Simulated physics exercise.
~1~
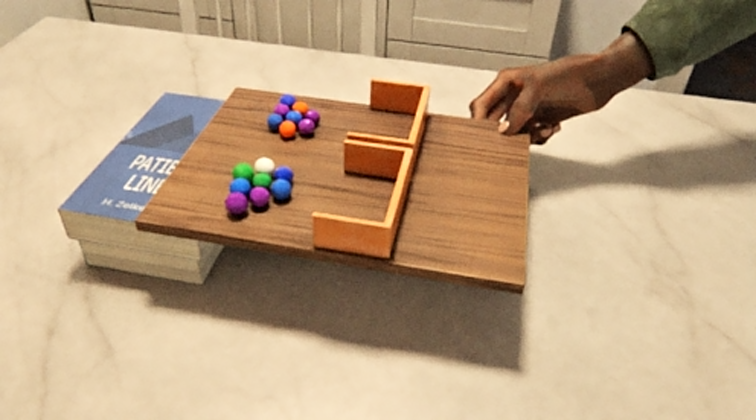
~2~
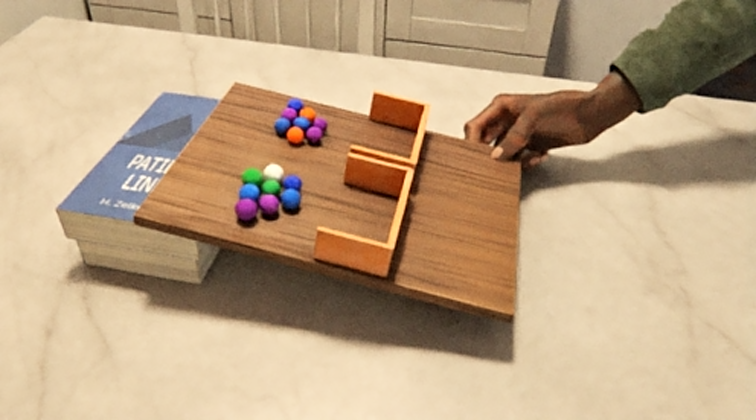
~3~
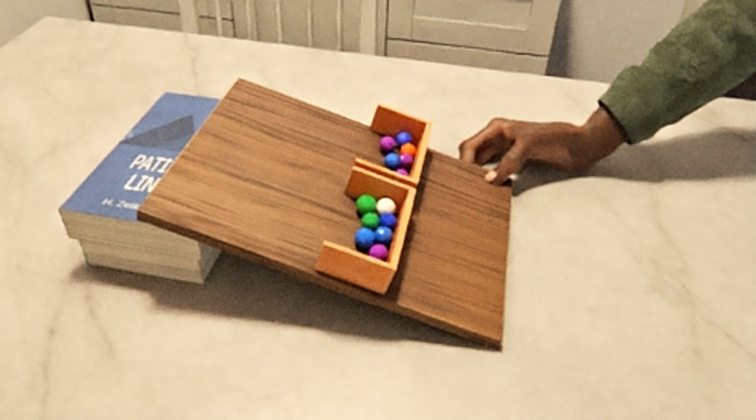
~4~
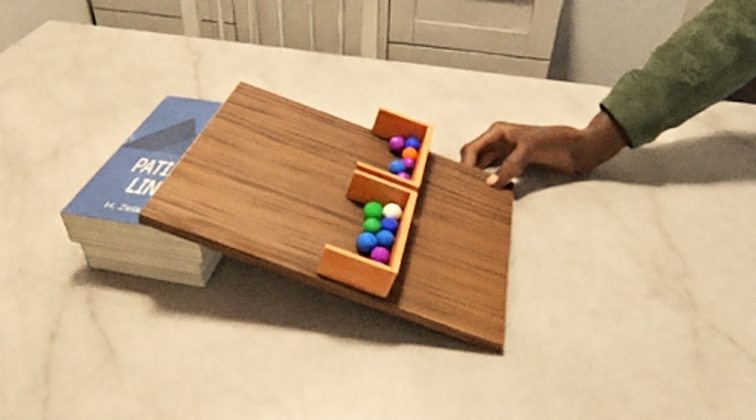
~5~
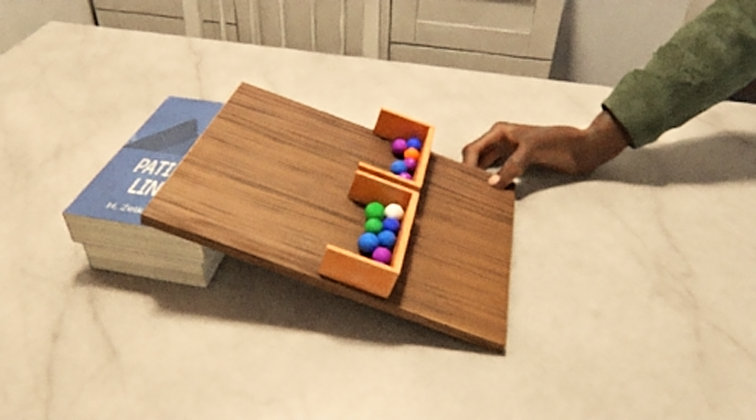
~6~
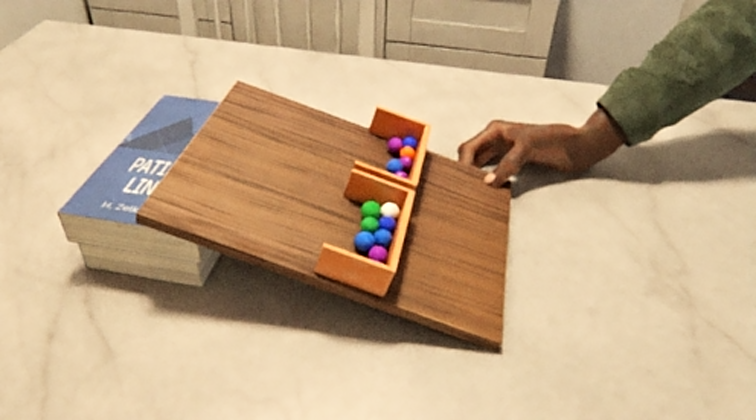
At the start, a wooden board rests with its left side on a stack of books while a hand at the right holds the other end up, and two clusters of colourful balls sit uphill of two orange barriers. The hand lowers its end, and the board tilts down toward the right. Both clusters begin to move down the slope, then travel across the wood into the barriers. The hand stays by the lowered end as the board rests as a ramp. Finally, both groups lie gathered behind their barriers, with neither getting past.
